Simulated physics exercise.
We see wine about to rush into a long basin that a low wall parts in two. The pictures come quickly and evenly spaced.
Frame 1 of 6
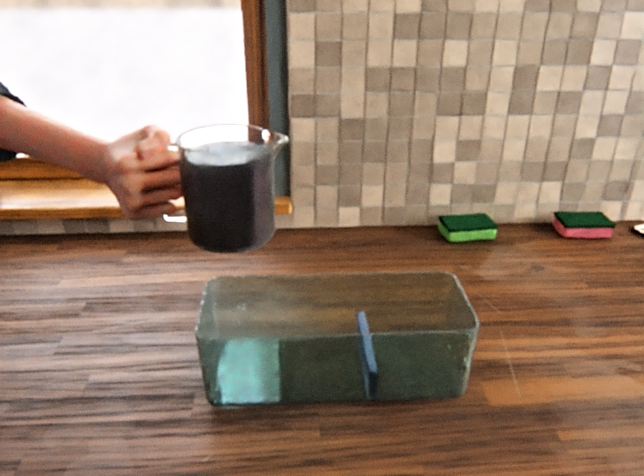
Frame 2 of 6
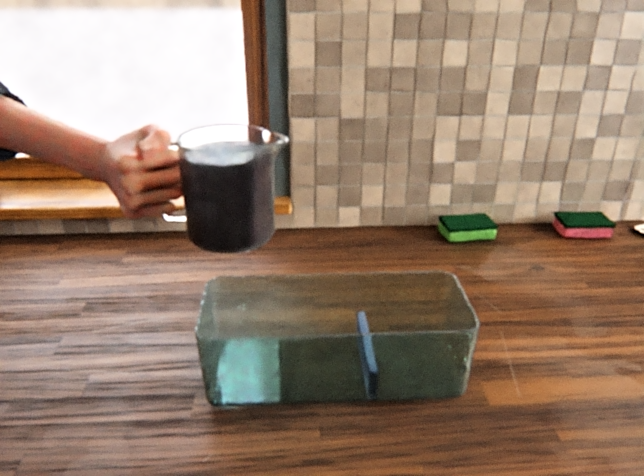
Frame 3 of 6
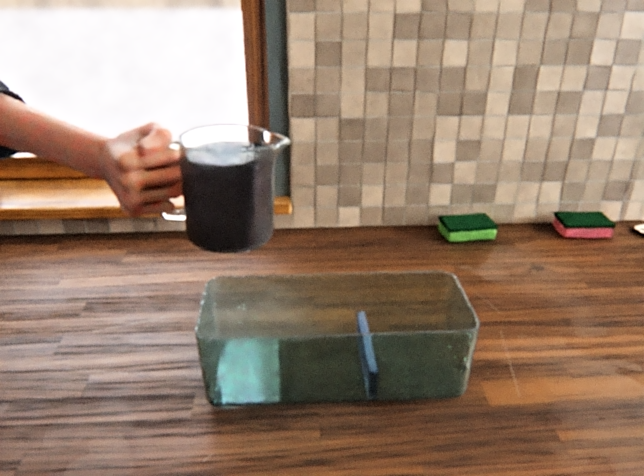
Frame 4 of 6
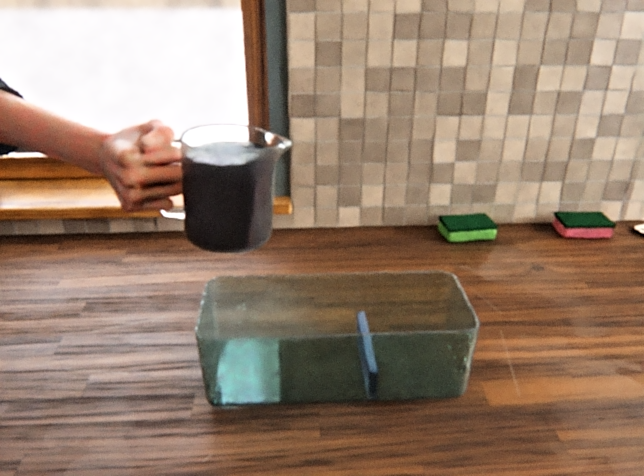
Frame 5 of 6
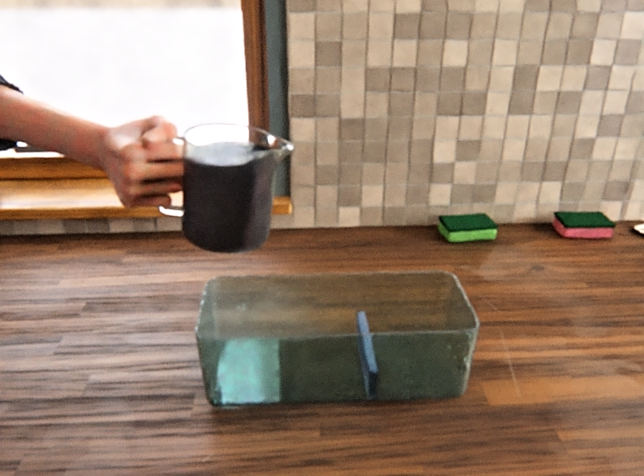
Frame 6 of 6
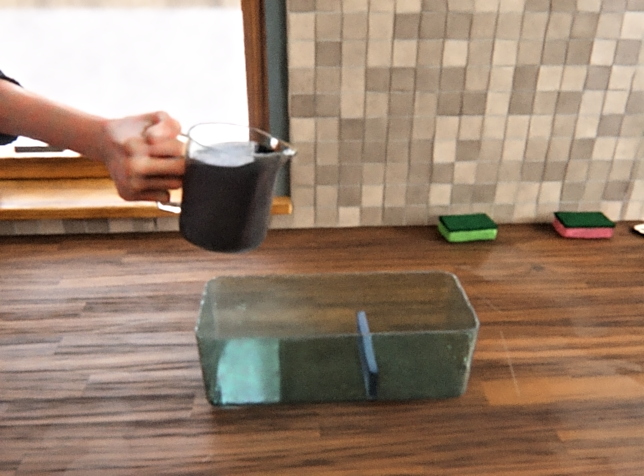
A hand held a glass jug of dark liquid above a long clear basin with a low blue divider on a wooden counter, keeping it still at first, then slowly tilting it slightly right.
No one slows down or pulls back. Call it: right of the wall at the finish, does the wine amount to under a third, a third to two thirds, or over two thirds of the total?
Under a third of the total.
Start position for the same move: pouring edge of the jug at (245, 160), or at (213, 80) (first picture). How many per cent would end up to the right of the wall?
You'd see around 5 per cent, and then around 10 per cent.
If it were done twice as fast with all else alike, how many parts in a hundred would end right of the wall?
About 10 %.
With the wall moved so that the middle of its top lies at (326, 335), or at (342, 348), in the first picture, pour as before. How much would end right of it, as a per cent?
90 per cent first, then 65 per cent.
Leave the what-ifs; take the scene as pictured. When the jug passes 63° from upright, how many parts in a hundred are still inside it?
Some 80 in a hundred has yet to spill out.
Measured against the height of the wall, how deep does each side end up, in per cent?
About 50 on the left and about 20 on the right.
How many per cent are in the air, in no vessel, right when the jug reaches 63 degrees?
Around 15 percent.
A moment on, the jug is tipped part way and 82 per cent is still to pour, 3 is left of the wall and 0 right of it.
Next, the jug is tipped on its side and 36 per cent is still to pour, 30 is left of the wall and 12 right of it.
Then the jug is tipped on its side and 8 per cent is still to pour, 67 is left of the wall and 14 right of it.
Later the jug is tipped on its side and 1 per cent is still to pour, 79 is left of the wall and 15 right of it.
Finally, 81 per cent lies left of the wall, 15 right of it and 4 outside.
